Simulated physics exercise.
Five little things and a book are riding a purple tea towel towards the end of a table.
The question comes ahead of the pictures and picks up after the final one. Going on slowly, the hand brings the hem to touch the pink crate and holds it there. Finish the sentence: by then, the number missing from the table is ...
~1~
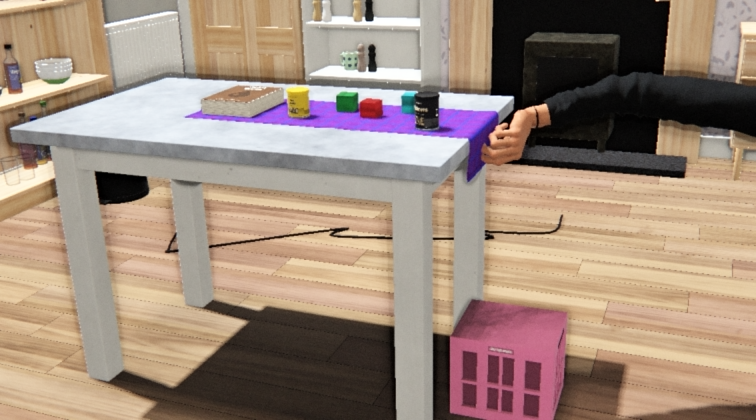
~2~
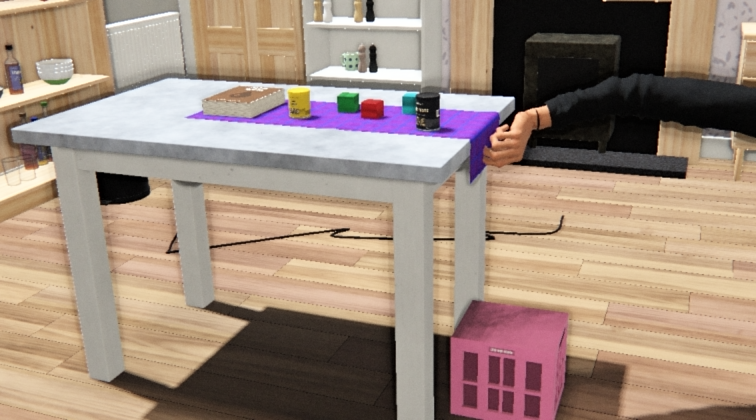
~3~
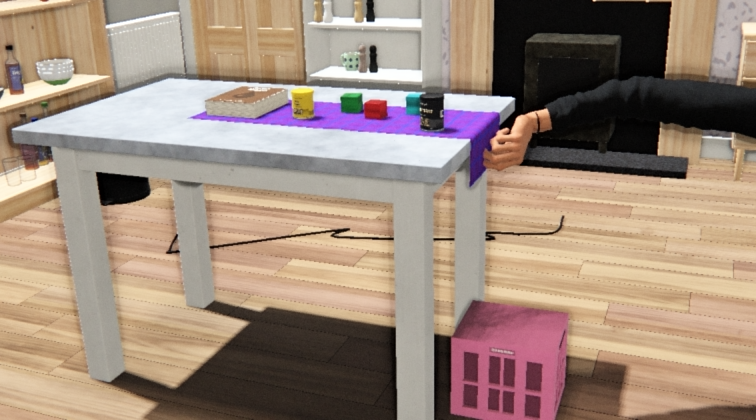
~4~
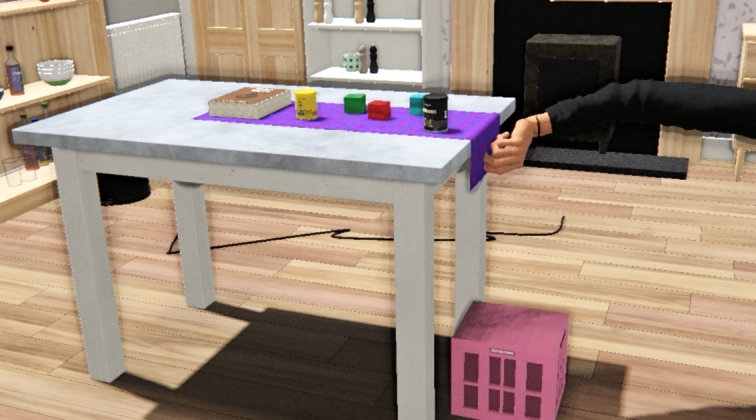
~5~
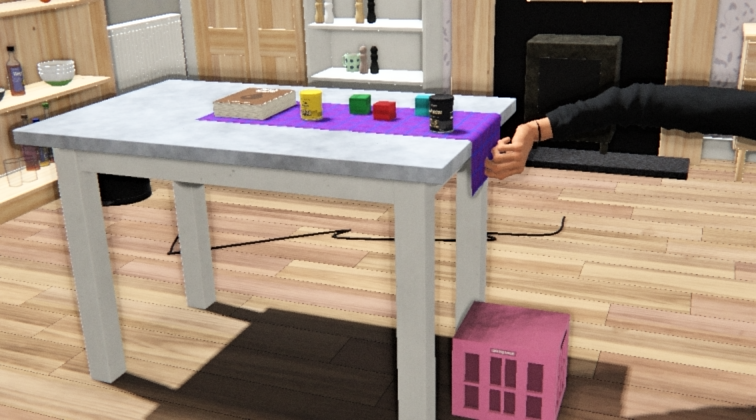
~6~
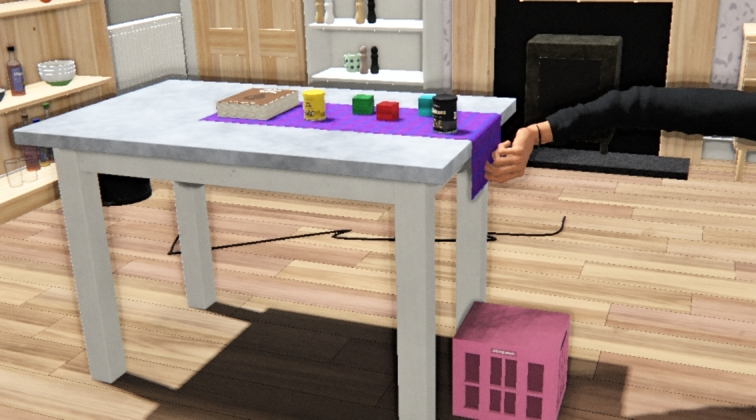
... four.
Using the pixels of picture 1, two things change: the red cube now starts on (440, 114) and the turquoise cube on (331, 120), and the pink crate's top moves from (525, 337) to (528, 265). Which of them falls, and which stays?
The red cube does not stay aboard, and the turquoise cube stays aboard.
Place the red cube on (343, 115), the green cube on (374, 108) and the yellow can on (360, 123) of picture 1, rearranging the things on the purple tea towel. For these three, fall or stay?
The red cube falls, the green cube tumbles off, the yellow can falls.
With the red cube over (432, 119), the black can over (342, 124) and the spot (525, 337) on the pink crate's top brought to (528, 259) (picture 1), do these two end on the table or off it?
Red cube: Off. Black can: Still up.
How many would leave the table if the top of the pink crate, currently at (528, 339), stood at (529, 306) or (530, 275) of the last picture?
Then 3 and 2.
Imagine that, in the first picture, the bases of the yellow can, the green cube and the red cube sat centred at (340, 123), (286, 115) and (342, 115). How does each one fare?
The yellow can is off the top, the green cube is still on top, the red cube is off the top.
A little later, hem near (488, 246); black can gone.
Next, hem near (489, 287); black can, turquoise cube and red cube gone.
Later still, hem on the crate; black can, turquoise cube, red cube and green cube gone.
When it is over, hem on the crate; black can, turquoise cube, red cube and green cube gone. Over the edge go four.
